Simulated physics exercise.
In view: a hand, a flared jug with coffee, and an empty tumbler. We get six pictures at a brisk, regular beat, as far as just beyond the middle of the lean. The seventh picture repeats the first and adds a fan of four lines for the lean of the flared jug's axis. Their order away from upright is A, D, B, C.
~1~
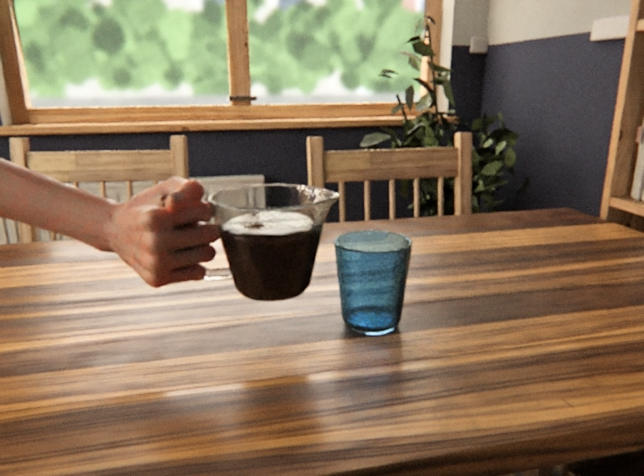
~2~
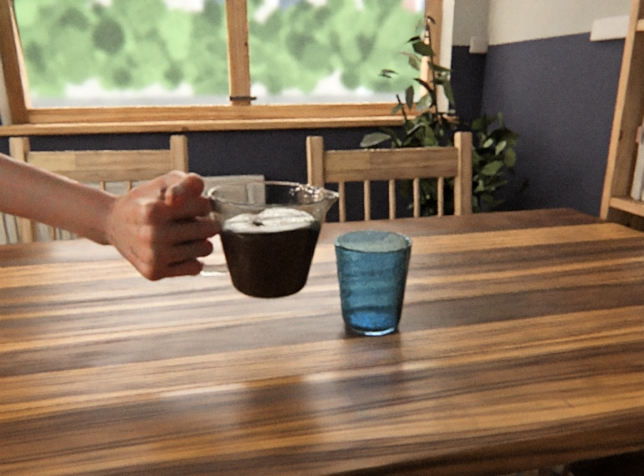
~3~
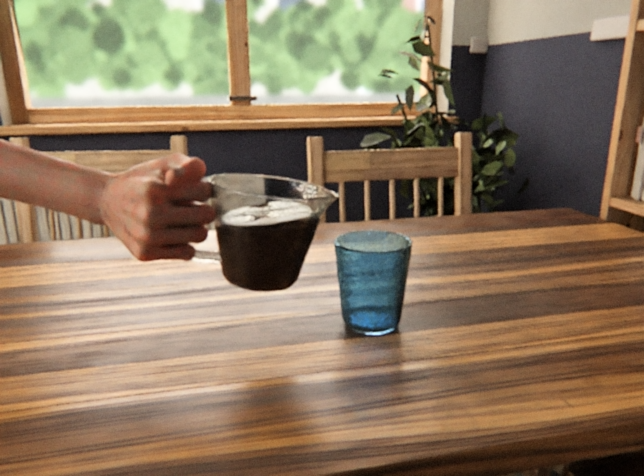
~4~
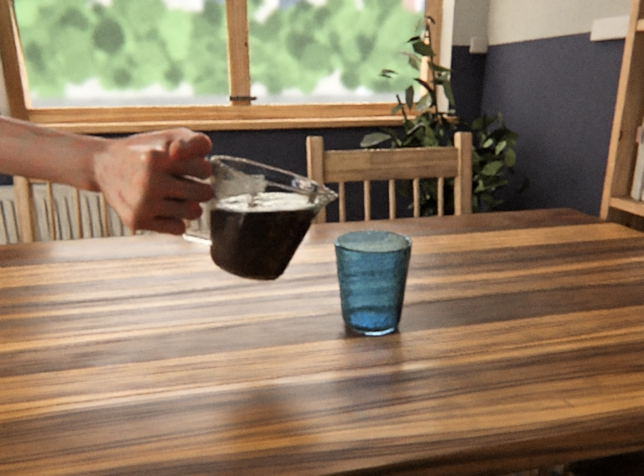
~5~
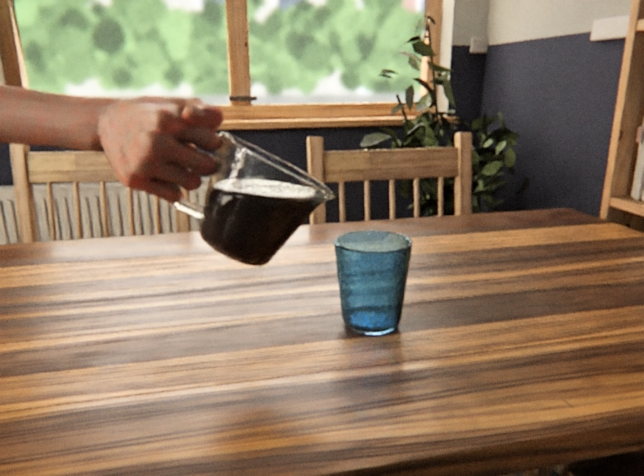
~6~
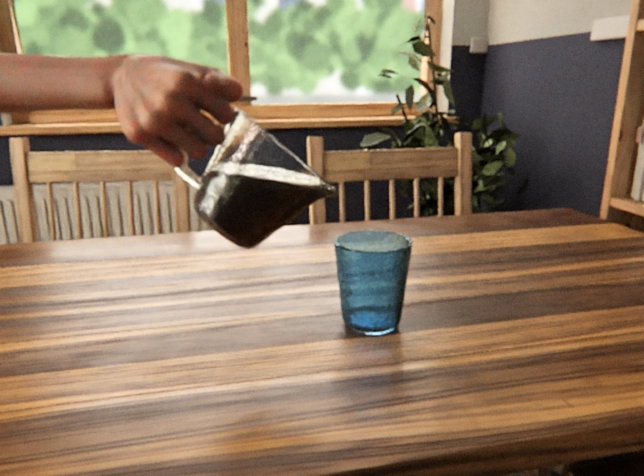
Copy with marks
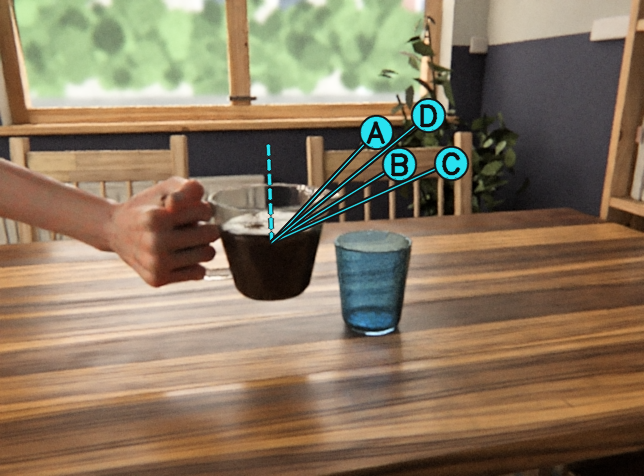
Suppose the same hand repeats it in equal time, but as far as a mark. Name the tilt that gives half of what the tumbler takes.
The answer is tilt D.
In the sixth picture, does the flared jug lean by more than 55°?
No.
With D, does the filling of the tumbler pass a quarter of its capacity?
Yes.
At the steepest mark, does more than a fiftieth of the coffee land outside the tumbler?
Yes.
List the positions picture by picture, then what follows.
Upright, lip at (337, 195); rim of the tumbler round (373, 240); nothing has left yet, in the first picture.
Tipped about 2°, lip at (337, 195); nothing has left yet, in the second picture.
Tipped about 8°, lip at (337, 195); nothing has left yet, in the third picture.
Tipped about 17°, lip at (336, 195); nothing has left yet, in the fourth picture.
Tipped about 29°, lip at (336, 194); nothing has left yet, in the fifth picture.
Tipped about 41°, lip at (335, 194); nothing has left yet, in the sixth picture.
On the marked copy, A at (364, 144); B at (384, 173); C at (435, 169); D at (414, 126).
Choosing A, the tumbler ends with about 31 % of what it can hold.
Choosing B, the tumbler ends with about 65 % of what it can hold; 6 % of the coffee is spilt.
Choosing C, the tumbler ends with about 67 % of what it can hold; 21 % of the coffee is spilt.
Choosing D, the tumbler ends with about 49 % of what it can hold.
